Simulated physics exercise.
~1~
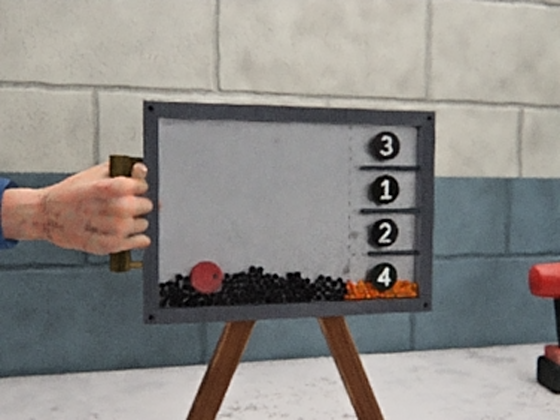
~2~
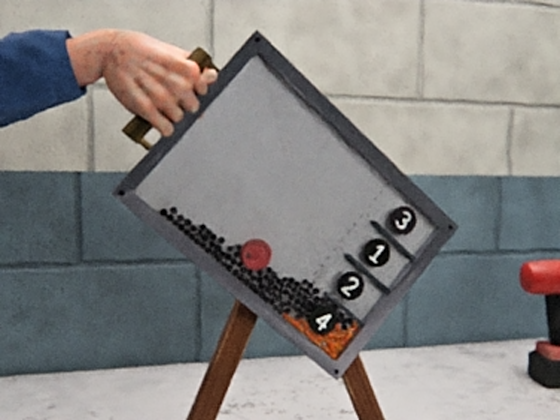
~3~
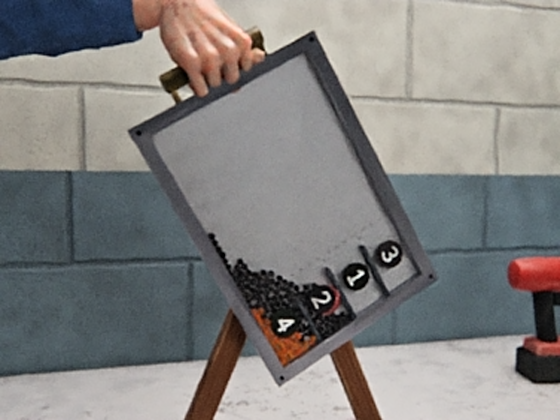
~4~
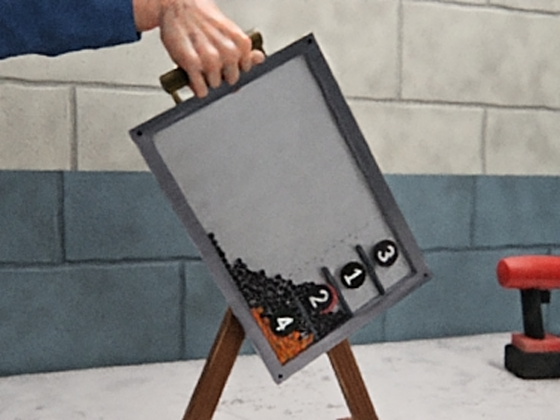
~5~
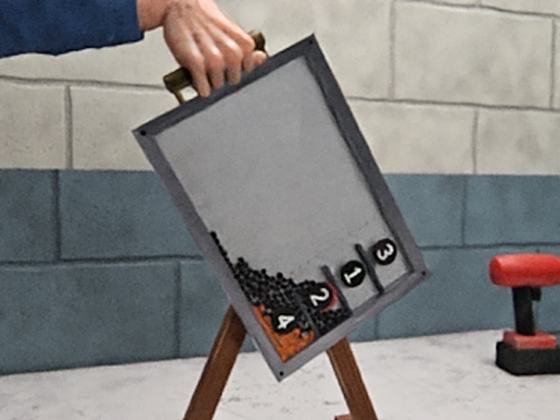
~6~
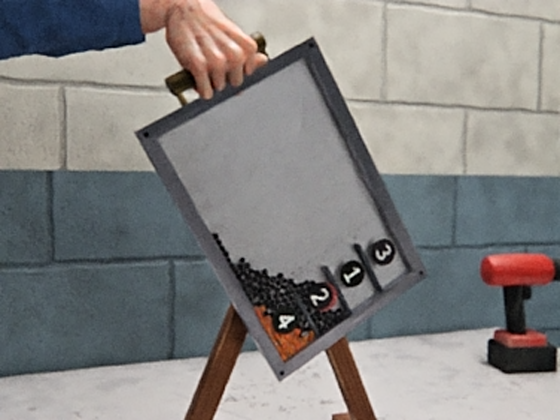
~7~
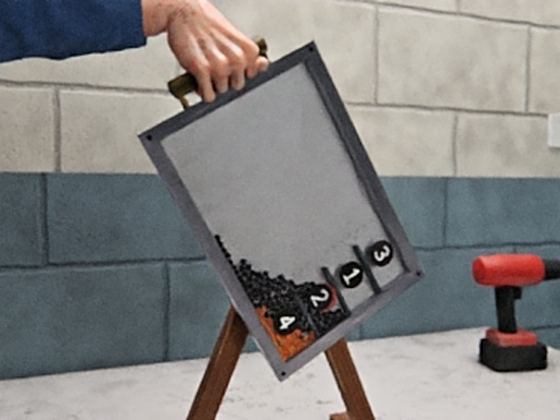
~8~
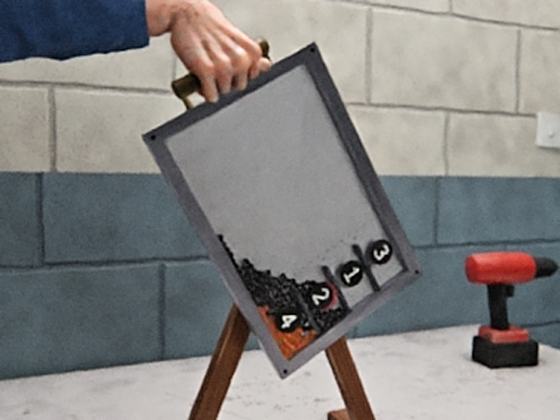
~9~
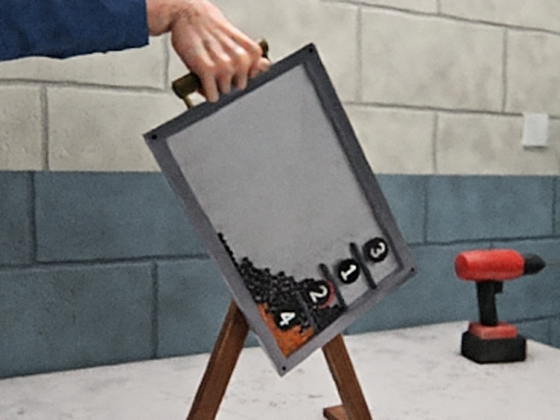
The footage shows a hand turning a framed, upright puzzle box clockwise on its stand, sending black and orange beads and a red disc sliding toward the numbered pockets, until it is held steeply tilted with beads heaped in the lowest corner and the disc resting by pocket two.
